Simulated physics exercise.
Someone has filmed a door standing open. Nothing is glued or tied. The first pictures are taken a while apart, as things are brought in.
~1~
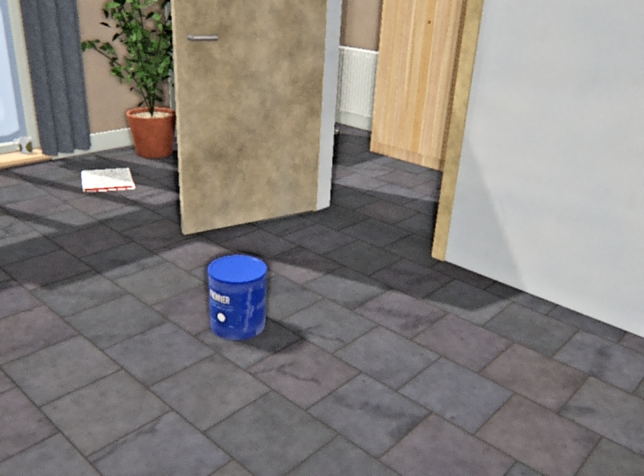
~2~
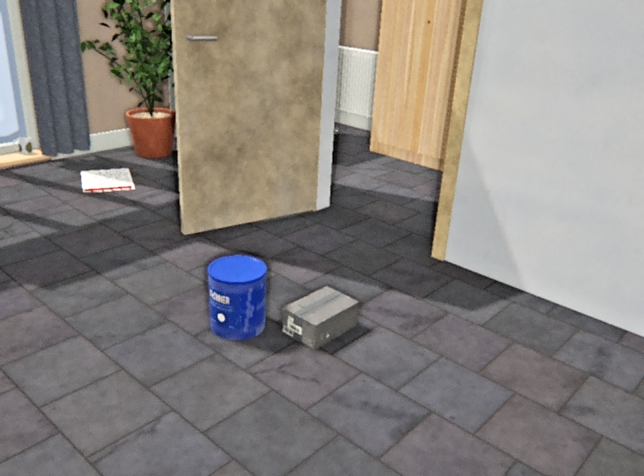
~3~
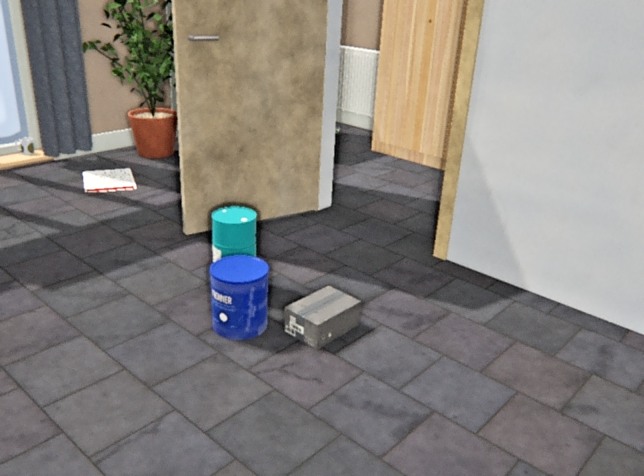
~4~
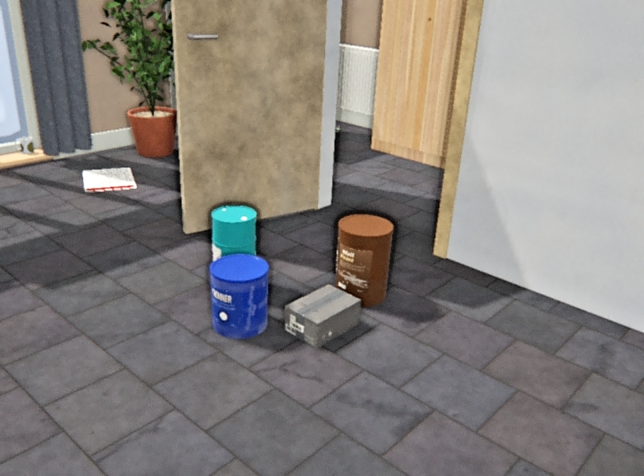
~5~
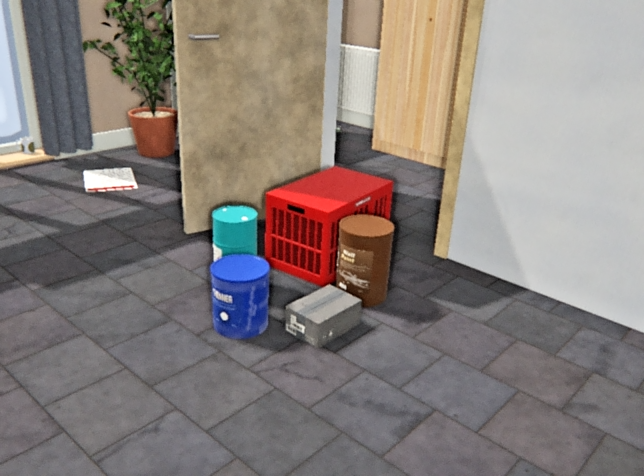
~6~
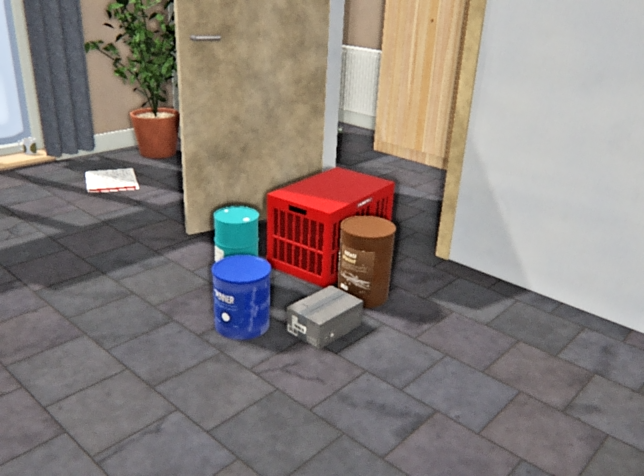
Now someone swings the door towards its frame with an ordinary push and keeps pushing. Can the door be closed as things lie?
Here the door stops short.
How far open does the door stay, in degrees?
About 65°.
Then, 0.40 s after the last picture, door 96° open.
Then, 0.70 s after the last picture, door 83° open.
Then, 1.00 s after the last picture, door 67° open.
At rest, door 66° open; all 5 in place. Seen from the same camera at the end, red chest near (333, 223).
